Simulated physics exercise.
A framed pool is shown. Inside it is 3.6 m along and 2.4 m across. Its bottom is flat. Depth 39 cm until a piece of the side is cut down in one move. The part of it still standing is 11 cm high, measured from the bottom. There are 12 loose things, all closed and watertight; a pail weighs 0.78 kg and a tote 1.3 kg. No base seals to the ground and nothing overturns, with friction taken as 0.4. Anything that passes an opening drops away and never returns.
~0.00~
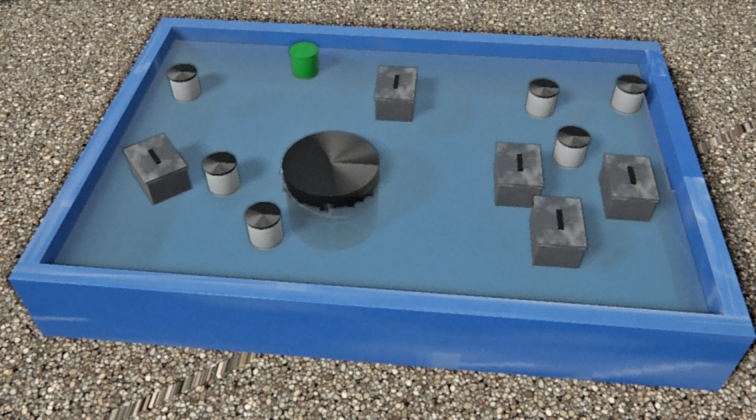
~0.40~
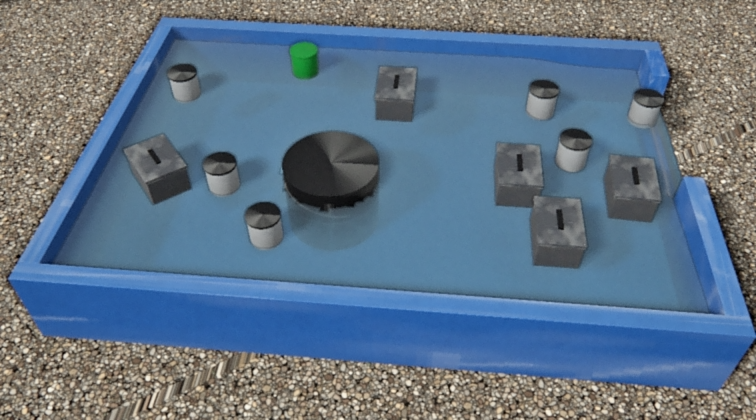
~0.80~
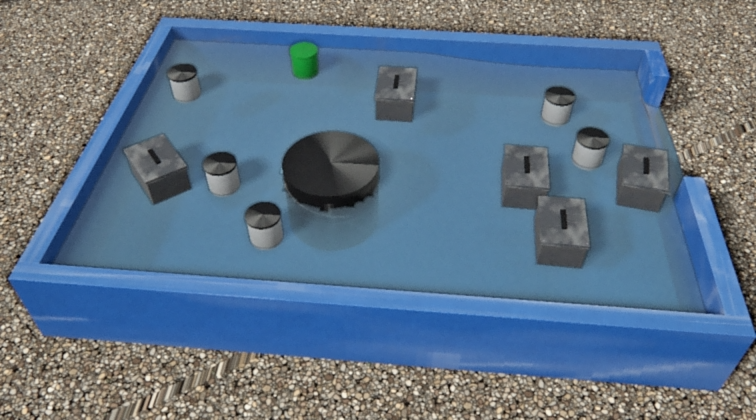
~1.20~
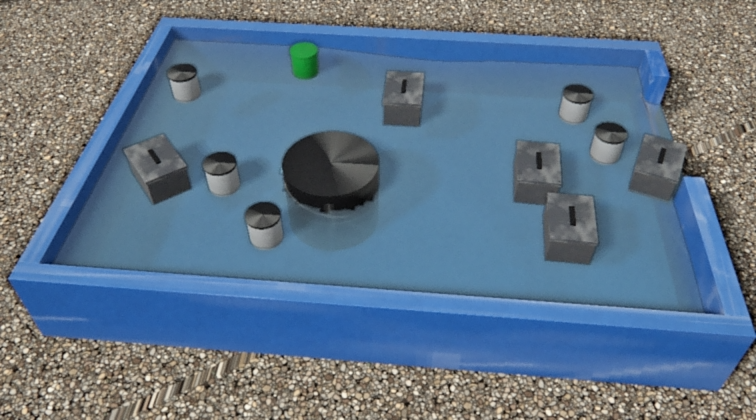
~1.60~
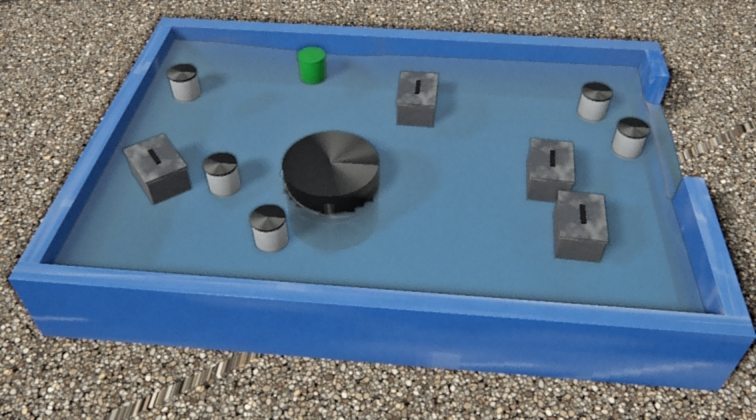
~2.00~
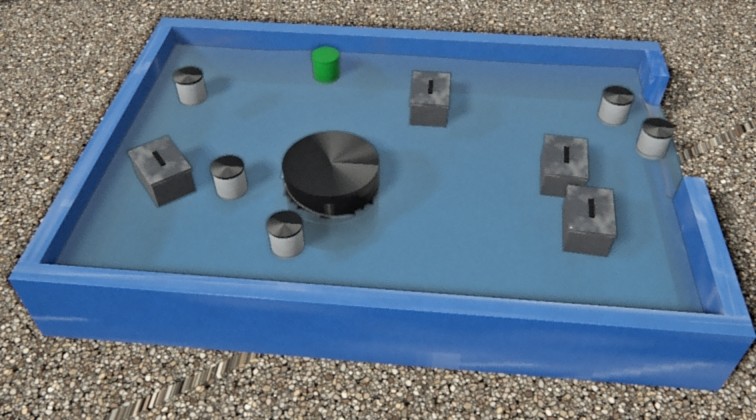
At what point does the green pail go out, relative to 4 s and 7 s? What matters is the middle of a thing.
It gets out not by the later moment, maybe never.
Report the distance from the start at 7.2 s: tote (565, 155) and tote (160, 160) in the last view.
Washed out, 20 cm.
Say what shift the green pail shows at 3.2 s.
About 40 cm.
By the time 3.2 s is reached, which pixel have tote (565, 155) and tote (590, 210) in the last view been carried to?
First near (617, 148), second near (622, 197).
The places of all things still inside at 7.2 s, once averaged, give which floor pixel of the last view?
The centre sits near (346, 185).
After 3.2 s the green pail is near (357, 60), 0.4 m from its start, afloat; 4 of 12 are out; 8 afloat.
After 7.2 s the green pail is near (413, 69), 0.8 m from its start, afloat; 6 of 12 are out; 6 afloat.
After 12.0 s the green pail is near (480, 75), 1.3 m from its start, afloat; 7 of 12 are out; 5 afloat.
After 16.0 s the green pail is near (526, 83), 1.6 m from its start, afloat; 7 of 12 are out; 5 afloat.
